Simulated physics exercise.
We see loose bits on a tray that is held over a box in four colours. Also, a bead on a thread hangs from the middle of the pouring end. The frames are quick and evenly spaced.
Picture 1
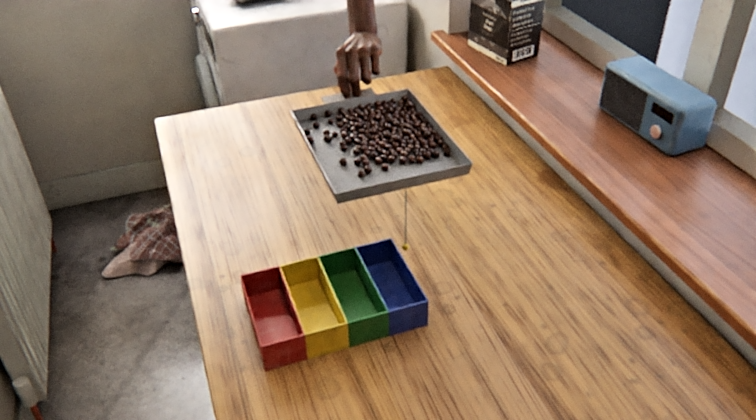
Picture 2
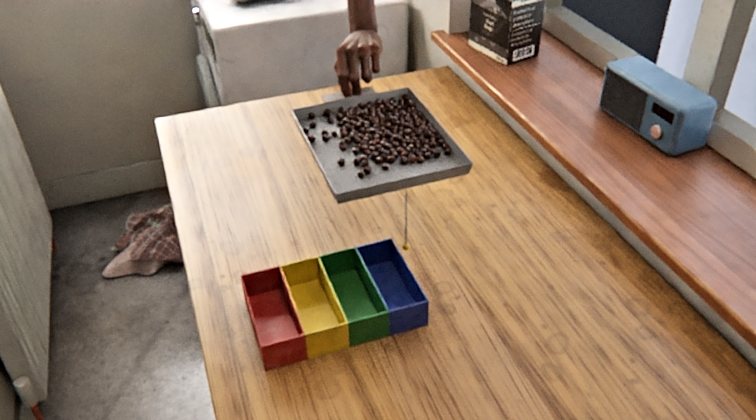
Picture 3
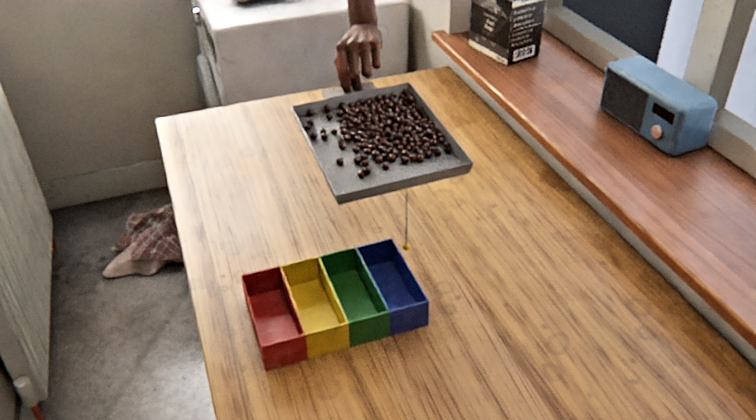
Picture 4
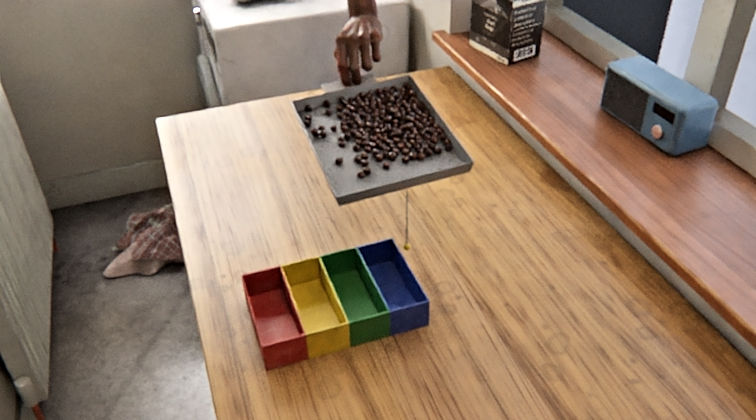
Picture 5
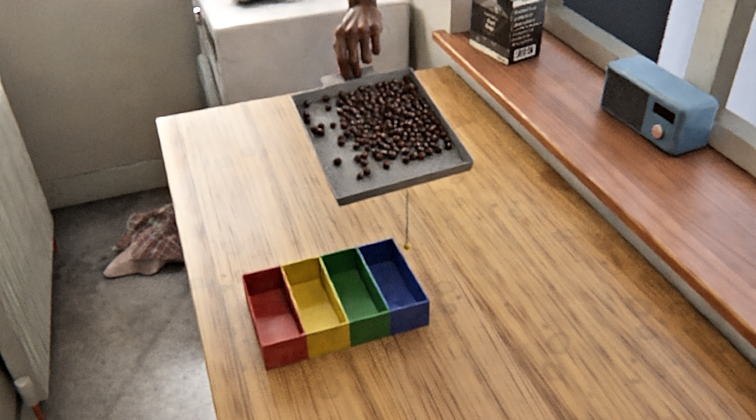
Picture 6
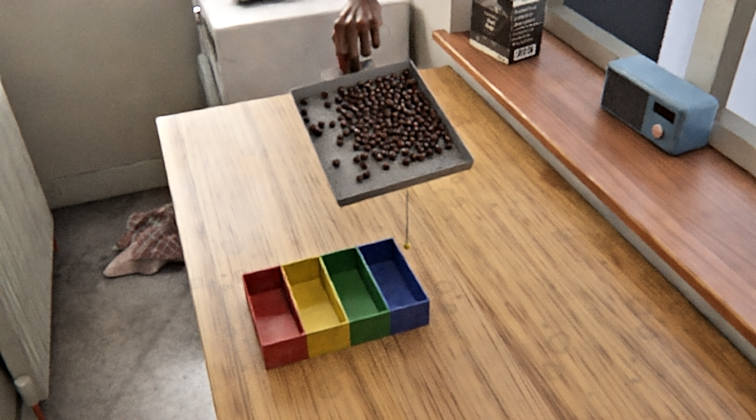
A hand held a grey tray of small dark brown balls above a red, yellow, green and blue box on a wooden table, then tilted it slightly, and the balls shifted and spread a little.
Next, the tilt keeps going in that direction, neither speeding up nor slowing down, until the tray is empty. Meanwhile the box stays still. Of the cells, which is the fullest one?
The green one.
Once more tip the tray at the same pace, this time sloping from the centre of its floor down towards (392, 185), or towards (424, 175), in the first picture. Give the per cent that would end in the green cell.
Around 30 per cent first, around 0 per cent next.
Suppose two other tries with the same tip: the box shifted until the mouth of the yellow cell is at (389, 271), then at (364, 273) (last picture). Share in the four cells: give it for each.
90 %, 100 %.
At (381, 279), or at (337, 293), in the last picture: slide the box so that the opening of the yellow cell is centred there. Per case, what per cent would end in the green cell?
Roughly 0% first, roughly 40% second.
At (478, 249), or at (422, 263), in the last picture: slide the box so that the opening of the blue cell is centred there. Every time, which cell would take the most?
In order: The cell in red, that yellow cell.
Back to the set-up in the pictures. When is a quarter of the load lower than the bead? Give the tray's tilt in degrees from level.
75°, roughly.
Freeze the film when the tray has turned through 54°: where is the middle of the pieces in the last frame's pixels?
Near (374, 170).
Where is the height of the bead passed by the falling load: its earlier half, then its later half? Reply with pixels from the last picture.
The early half goes through (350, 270), the late half through (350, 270).
Just after the last frame, tray tipped steeply; almost all on the tray; just a few in the green cell; just a few in the yellow cell; just a few in the red cell; just a few in the blue cell; just a few falling or outside the box.
A moment on, tray tipped right over; roughly a quarter on the tray; roughly a third in the green cell; about a tenth in the blue cell; about a tenth in the yellow cell; just a few in the red cell; about a tenth falling or outside the box.
Further on, tray tipped past a quarter turn; roughly two thirds in the green cell; roughly a quarter in the blue cell; about a tenth in the yellow cell; just a few in the red cell; about a tenth falling or outside the box.
When it is over, tray tipped past a quarter turn; roughly two thirds in the green cell; roughly a quarter in the blue cell; about a tenth in the yellow cell; just a few in the red cell; about a tenth outside the box.
